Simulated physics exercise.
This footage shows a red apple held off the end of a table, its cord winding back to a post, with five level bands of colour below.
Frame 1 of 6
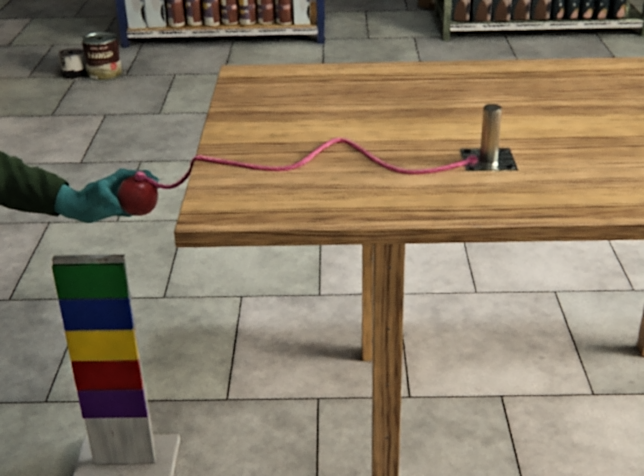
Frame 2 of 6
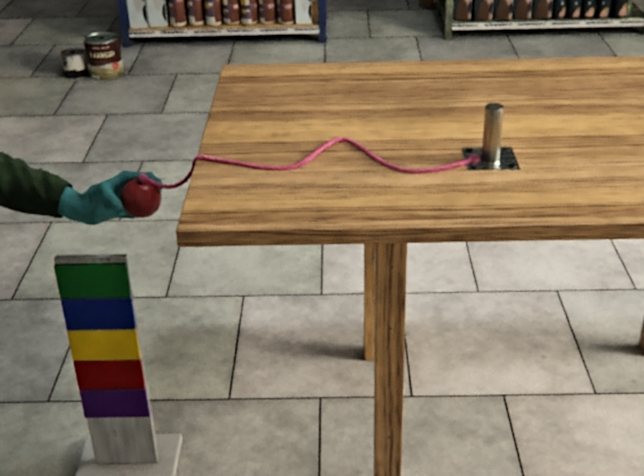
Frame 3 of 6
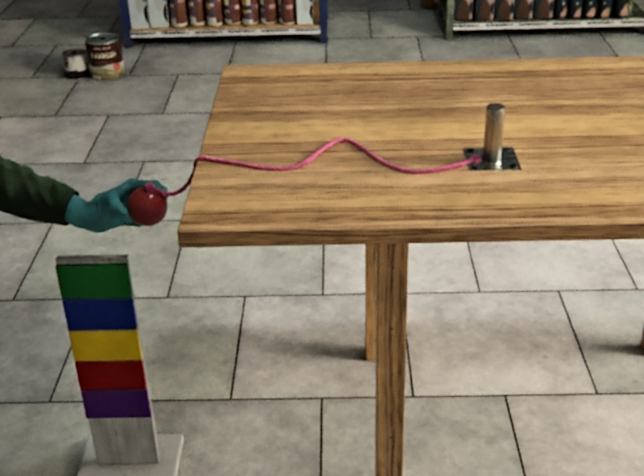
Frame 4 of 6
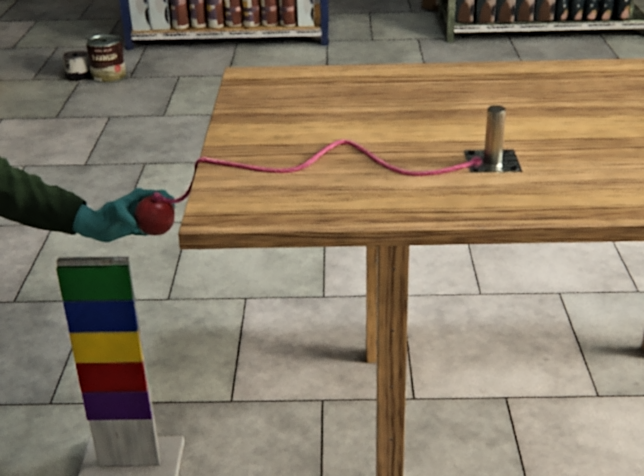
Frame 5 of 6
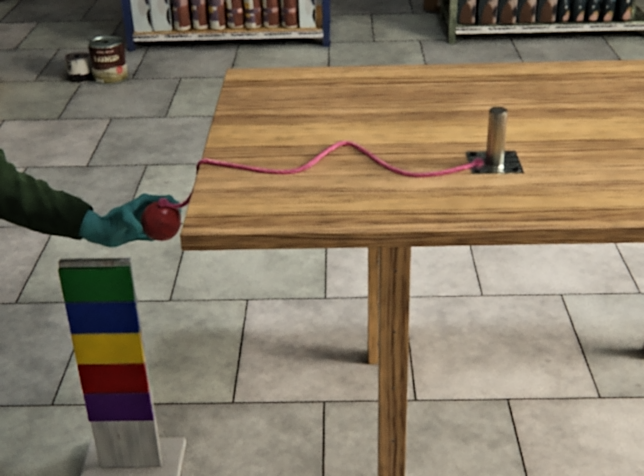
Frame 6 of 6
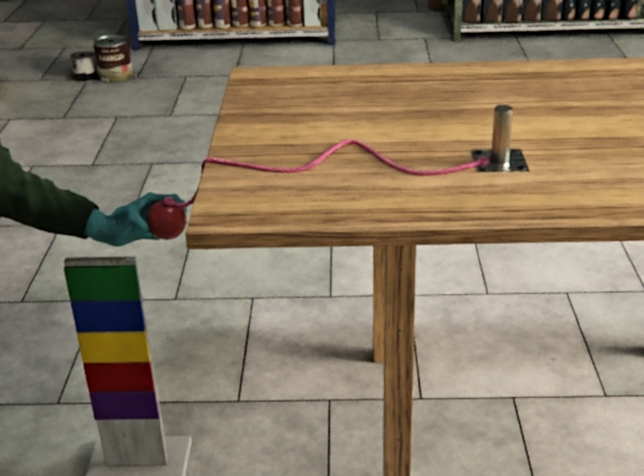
A gloved hand in a dark green sleeve holds a round red object at the left end of a wooden table, seen from slightly above in a grey-tiled room with stocked shelves behind. A pink cord winds across the tabletop to a metal post, and a board banded green, blue, yellow, red and purple stands below. The hand moves slightly right and down, while the view shifts faintly.
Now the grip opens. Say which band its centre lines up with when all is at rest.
It lines up with blue.
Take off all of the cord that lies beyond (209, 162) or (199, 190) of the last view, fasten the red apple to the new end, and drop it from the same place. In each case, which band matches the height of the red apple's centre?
In order, the results are none, it hangs higher and green.
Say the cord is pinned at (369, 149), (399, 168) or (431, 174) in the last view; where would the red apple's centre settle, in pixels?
First try (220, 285), second try (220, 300), third try (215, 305).
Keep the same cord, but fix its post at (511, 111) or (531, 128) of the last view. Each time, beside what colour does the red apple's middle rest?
In turn, green and then green.
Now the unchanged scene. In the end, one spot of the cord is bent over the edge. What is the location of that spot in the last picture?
That point sits at about (280, 171).
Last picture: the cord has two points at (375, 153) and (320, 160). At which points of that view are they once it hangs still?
First: (345, 159). Second: (254, 158).
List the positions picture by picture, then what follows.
The first frame shows red apple (138, 196); green (90, 283); blue (96, 315); yellow (102, 346); red (107, 376); purple (112, 405).
The second frame shows red apple (141, 197); cord through (444, 168) (377, 159) (329, 144) (271, 168) (200, 159).
The third frame shows red apple (148, 206).
The fourth frame shows red apple (155, 216); cord through (446, 171) (379, 161) (331, 147) (273, 171) (203, 162).
The fifth frame shows red apple (162, 221).
The sixth frame shows red apple (167, 220); cord through (453, 170) (386, 161) (338, 146) (280, 171) (210, 162).
A little later, apple near (181, 304); level with blue.
Next, apple near (249, 308); level with blue.
Later still, apple near (208, 311); level with blue.
When it is over, apple near (217, 312); level with blue. Its centre hangs level with the blue band.
